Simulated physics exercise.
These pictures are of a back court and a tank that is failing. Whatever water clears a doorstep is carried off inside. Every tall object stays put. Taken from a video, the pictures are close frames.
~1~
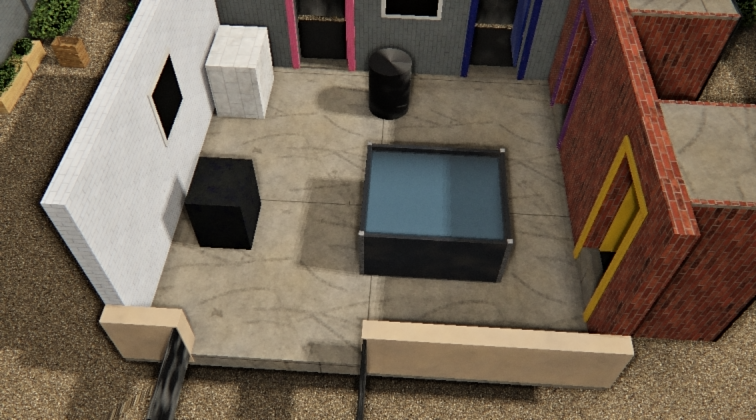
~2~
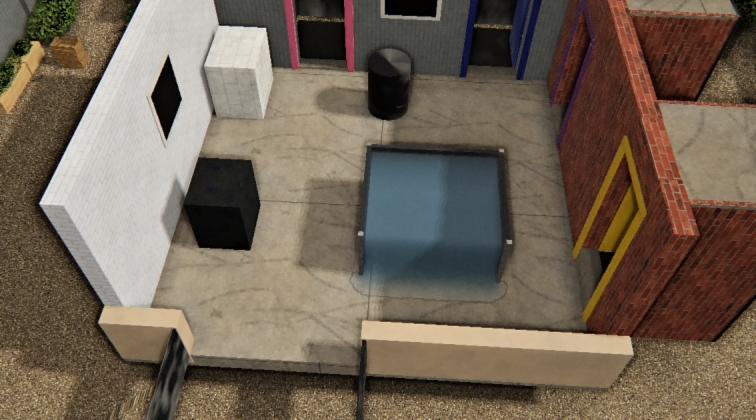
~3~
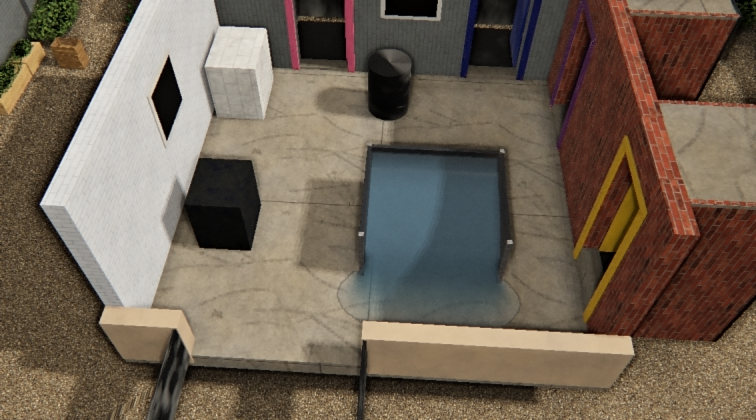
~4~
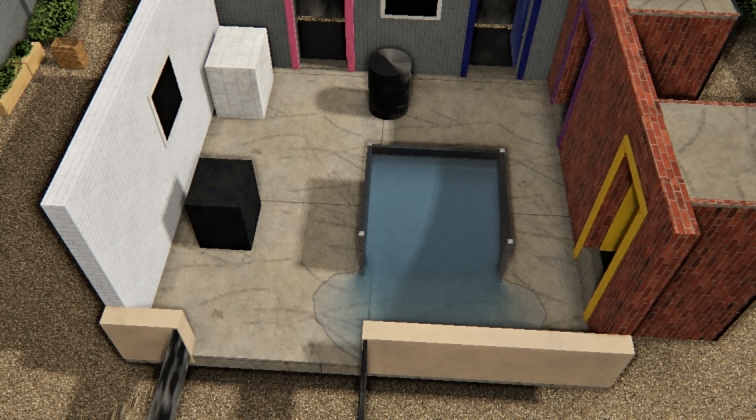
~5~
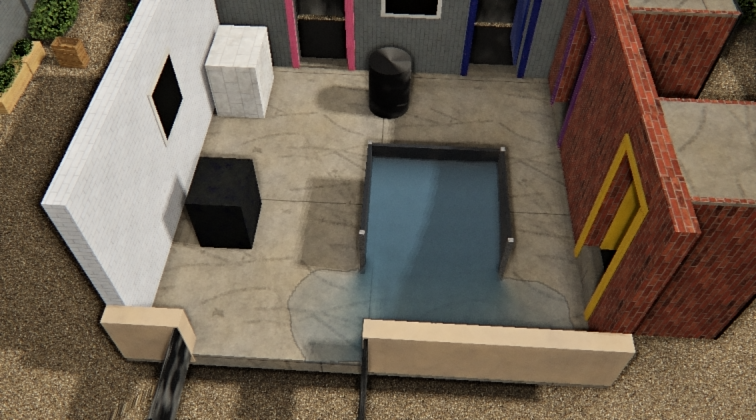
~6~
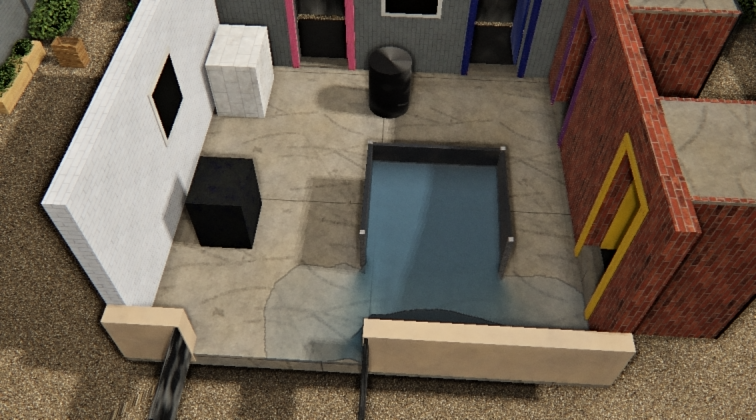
At the start, a dark-sided tank full of still, blue water stands on the concrete floor of a walled court. Its front side gives way and water pours out toward the low front wall, then spreads left and right across the floor behind it.
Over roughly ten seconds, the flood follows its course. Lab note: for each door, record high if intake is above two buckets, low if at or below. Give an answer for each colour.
Yellow door: Low; pink door: Low; blue door: High; purple door: Low.
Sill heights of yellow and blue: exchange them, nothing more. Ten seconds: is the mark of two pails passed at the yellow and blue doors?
With that change, the yellow one goes past the mark and the blue one falls below the mark.
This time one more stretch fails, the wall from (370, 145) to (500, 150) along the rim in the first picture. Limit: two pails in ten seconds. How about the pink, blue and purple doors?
So, one after another, pink door overflows the mark, blue door overflows the mark, and purple door overflows the mark.
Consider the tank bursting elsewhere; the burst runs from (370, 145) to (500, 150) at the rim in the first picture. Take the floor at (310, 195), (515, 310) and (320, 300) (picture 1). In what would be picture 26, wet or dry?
Point by point: Untouched, untouched and untouched.
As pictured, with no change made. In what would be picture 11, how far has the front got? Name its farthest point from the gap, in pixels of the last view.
About (213, 337).
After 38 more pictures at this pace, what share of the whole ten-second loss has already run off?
Near 80 in a hundred.
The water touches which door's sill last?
Result: The pink door.
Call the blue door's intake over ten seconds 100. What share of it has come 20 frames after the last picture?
Estimated share: About 25 %.
A moment on, water covers 20 % of the floor; the yellow door wet at the sill, nothing in, the pink door not reached, the blue door not reached, the purple door not reached.
Next, water covers 40 % of the floor; the yellow door under two buckets in, the pink door not reached, the blue door not reached, the purple door not reached.
Then, water covers 60 % of the floor; the yellow door under two buckets in, the pink door not reached, the blue door over two buckets in, the purple door wet at the sill, nothing in.
Later, water covers 85 % of the floor; the yellow door under two buckets in, the pink door wet at the sill, nothing in, the blue door far over two buckets in, the purple door wet at the sill, nothing in.
In the end, water covers 95 % of the floor; the yellow door under two buckets in, the pink door under two buckets in, the blue door far over two buckets in, the purple door wet at the sill, nothing in.
